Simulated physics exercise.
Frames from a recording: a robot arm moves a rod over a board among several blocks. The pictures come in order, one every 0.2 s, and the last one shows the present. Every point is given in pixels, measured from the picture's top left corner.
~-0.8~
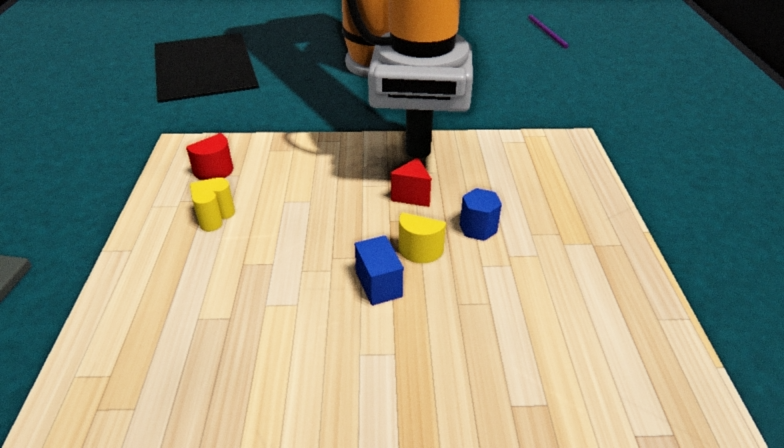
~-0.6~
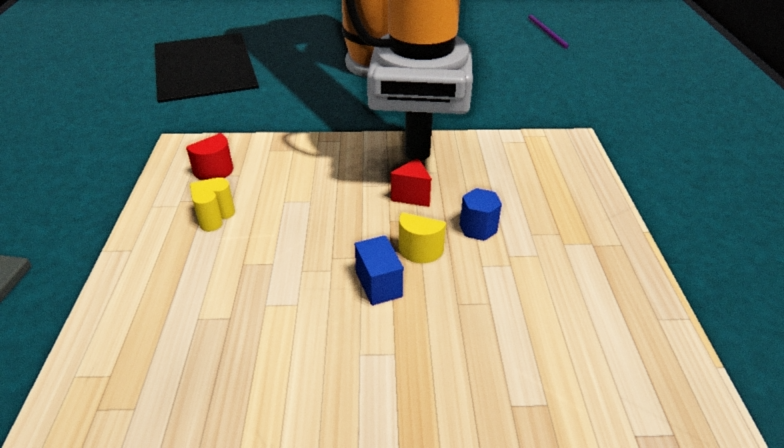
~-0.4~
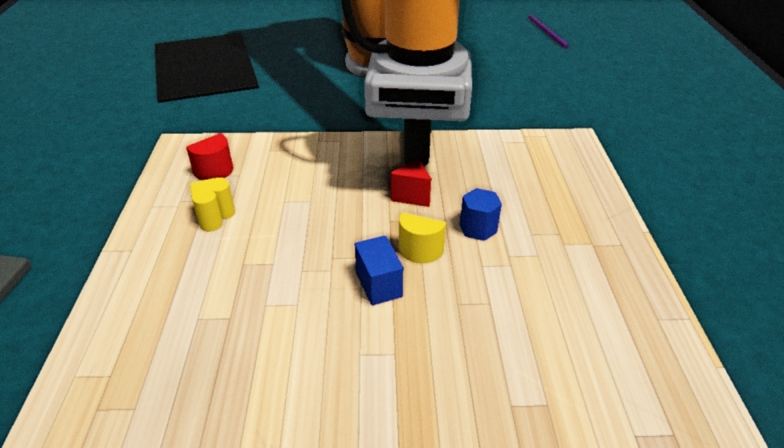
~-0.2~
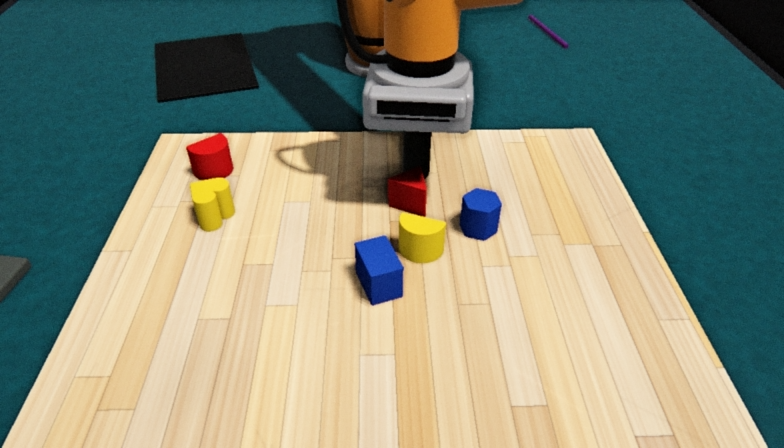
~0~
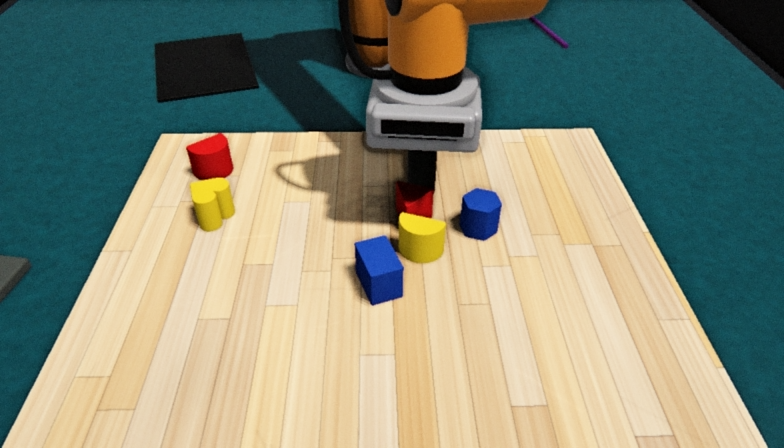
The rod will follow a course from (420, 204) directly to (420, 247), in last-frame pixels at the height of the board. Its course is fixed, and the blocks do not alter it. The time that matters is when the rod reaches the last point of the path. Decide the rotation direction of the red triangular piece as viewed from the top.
My answer: Clockwise.
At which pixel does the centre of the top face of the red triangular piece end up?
At roughly (392, 223).
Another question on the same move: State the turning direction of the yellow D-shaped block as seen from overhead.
From overhead, the rotation is counterclockwise.
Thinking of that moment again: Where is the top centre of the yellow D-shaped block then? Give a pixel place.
The yellow D-shaped block ends near (417, 238).
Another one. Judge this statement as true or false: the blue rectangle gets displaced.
False.
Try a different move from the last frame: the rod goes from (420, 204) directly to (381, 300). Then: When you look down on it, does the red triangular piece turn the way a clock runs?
In short: Yes.
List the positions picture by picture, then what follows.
Rod's lower end at (418, 152); blue rectangle at (378, 255); red triangular piece at (413, 169); yellow D-shaped block at (420, 224); blue six-sided block at (482, 199), in the first picture.
Rod at (418, 154); blocks still, in the second picture.
Rod at (416, 161); blocks still, in the third picture.
Rod at (416, 173); red triangular piece at (411, 178), in the fourth picture.
Rod at (421, 191); blue rectangle at (378, 255); red triangular piece at (412, 191); yellow D-shaped block at (420, 224); blue six-sided block at (482, 199), in the fifth picture.
The first path, step by step. Halfway along, rod at (421, 212); red triangular piece at (404, 211), turned 30° clockwise; yellow D-shaped block at (418, 227), turned 30° anticlockwise.
At the end, rod at (421, 233); blue rectangle still; red triangular piece at (392, 223), turned 40° clockwise; yellow D-shaped block at (417, 238), turned 35° anticlockwise; blue six-sided block still.
